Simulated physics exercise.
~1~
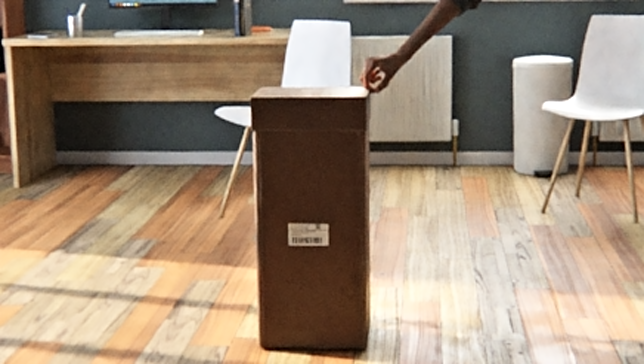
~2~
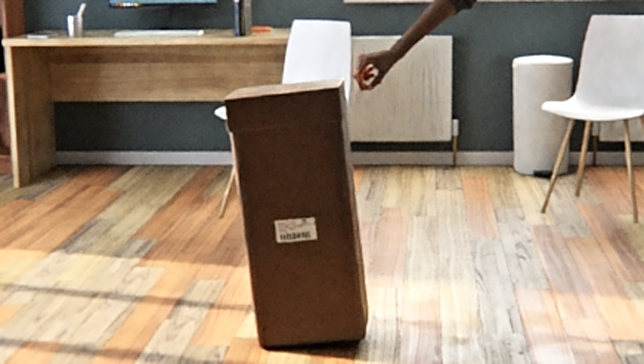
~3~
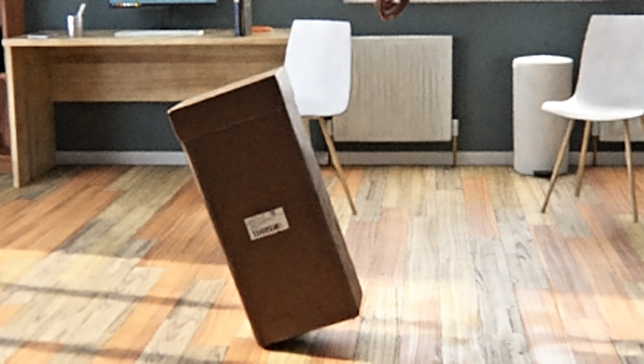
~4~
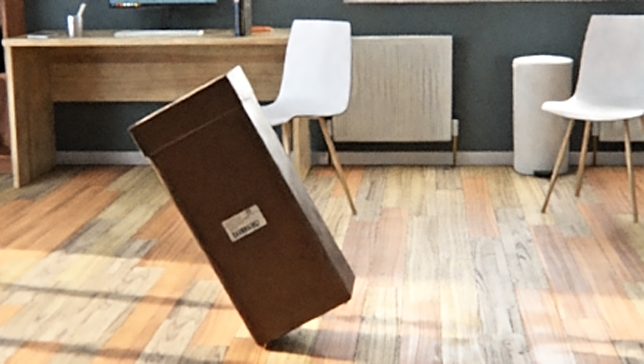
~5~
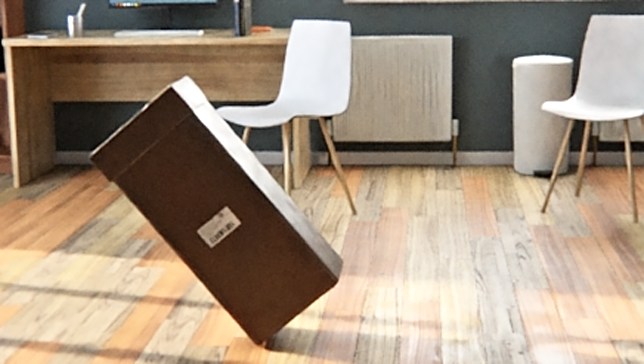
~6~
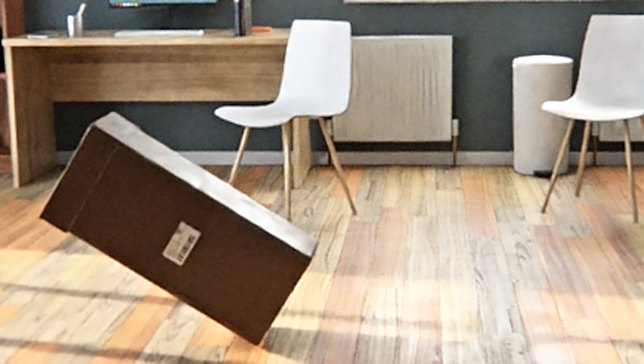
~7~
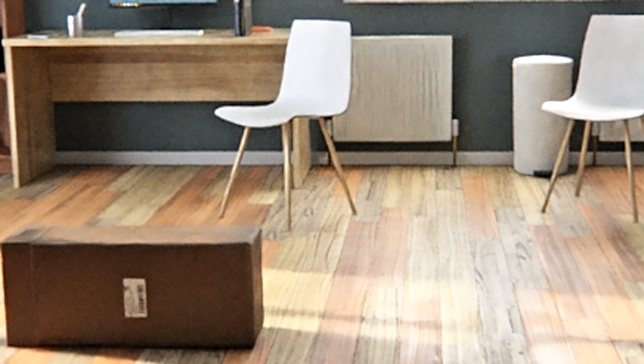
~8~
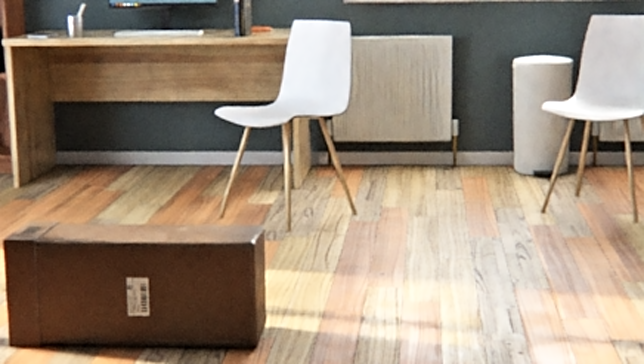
A tall brown box with a white label stands upright on a sunlit wooden plank floor, seen from the front by a still camera in a room with dark walls. Behind it are a wooden desk at the left, a white chair, a pale radiator, a white bin and another white chair at the right. A hand at the box's upper right edge lets go and draws back as the box begins tilting left. The box leans farther and farther, pivoting on its lower edge and uncovering the chair behind. It topples fully onto its side and lies still at the lower left.
